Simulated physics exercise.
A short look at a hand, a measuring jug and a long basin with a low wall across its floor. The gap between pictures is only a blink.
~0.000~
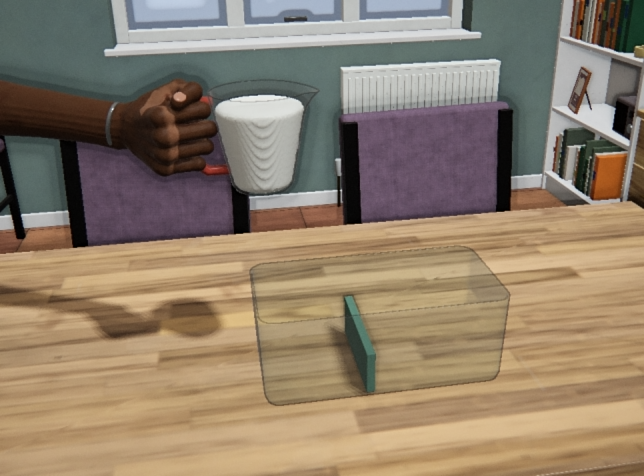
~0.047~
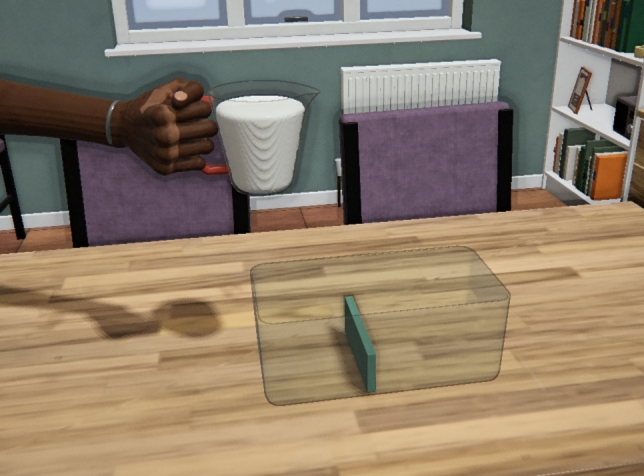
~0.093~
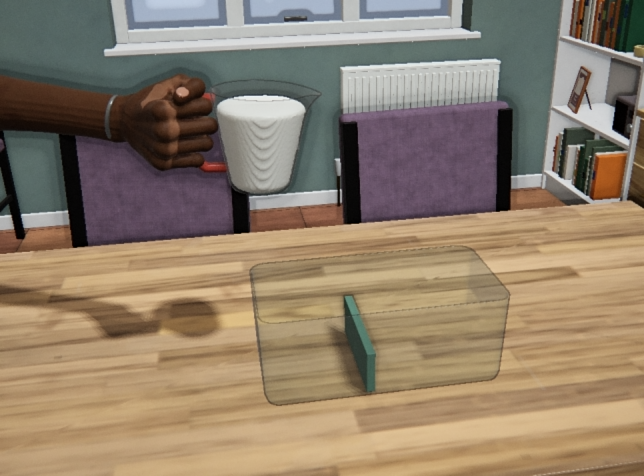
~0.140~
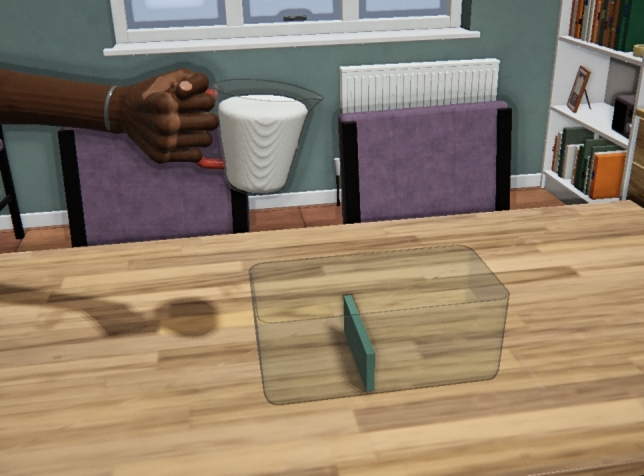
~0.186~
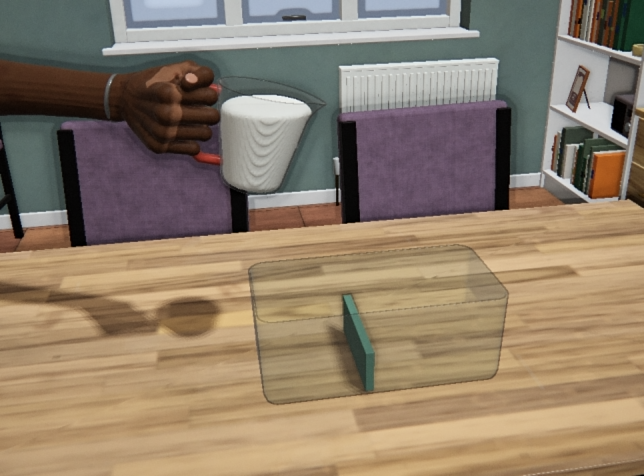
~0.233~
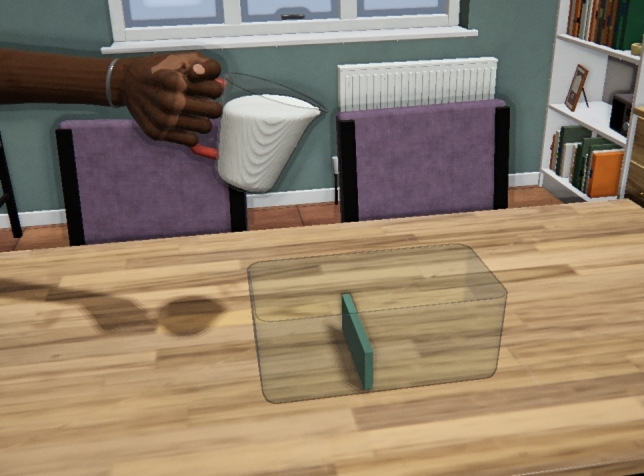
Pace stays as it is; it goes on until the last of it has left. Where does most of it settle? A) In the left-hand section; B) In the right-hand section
In the right-hand section (B).
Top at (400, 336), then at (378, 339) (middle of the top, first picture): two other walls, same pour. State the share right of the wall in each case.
Record: Case 1 near 15 %, case 2 near 45 %.
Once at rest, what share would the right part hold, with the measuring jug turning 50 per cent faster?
Roughly 50 percent.
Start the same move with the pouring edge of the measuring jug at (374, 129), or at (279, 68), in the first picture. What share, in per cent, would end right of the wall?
First try: Near 95 percent; second try: Near 25 percent.
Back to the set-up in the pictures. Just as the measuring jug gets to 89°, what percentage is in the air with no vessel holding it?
About 35 per cent.
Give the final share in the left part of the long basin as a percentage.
Estimate: Some 25 per cent.
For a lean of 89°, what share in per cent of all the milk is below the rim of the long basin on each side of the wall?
Roughly 0 % on the left side and 10 % on the right side.
After 0.57 s the tilt is 89° and 53 per cent is still to pour, 0 is left of the wall and 11 right of it.
After 0.82 s the tilt is 118° and 3 per cent is still to pour, 13 is left of the wall and 68 right of it.
After 1.08 s the tilt is 119° and 0 per cent is still to pour, 25 is left of the wall and 73 right of it.
After 1.36 s the tilt is 119° and 0 per cent is still to pour, 25 is left of the wall and 73 right of it.
In the end 25 per cent lies left of the wall, 73 right of it and 2 outside.
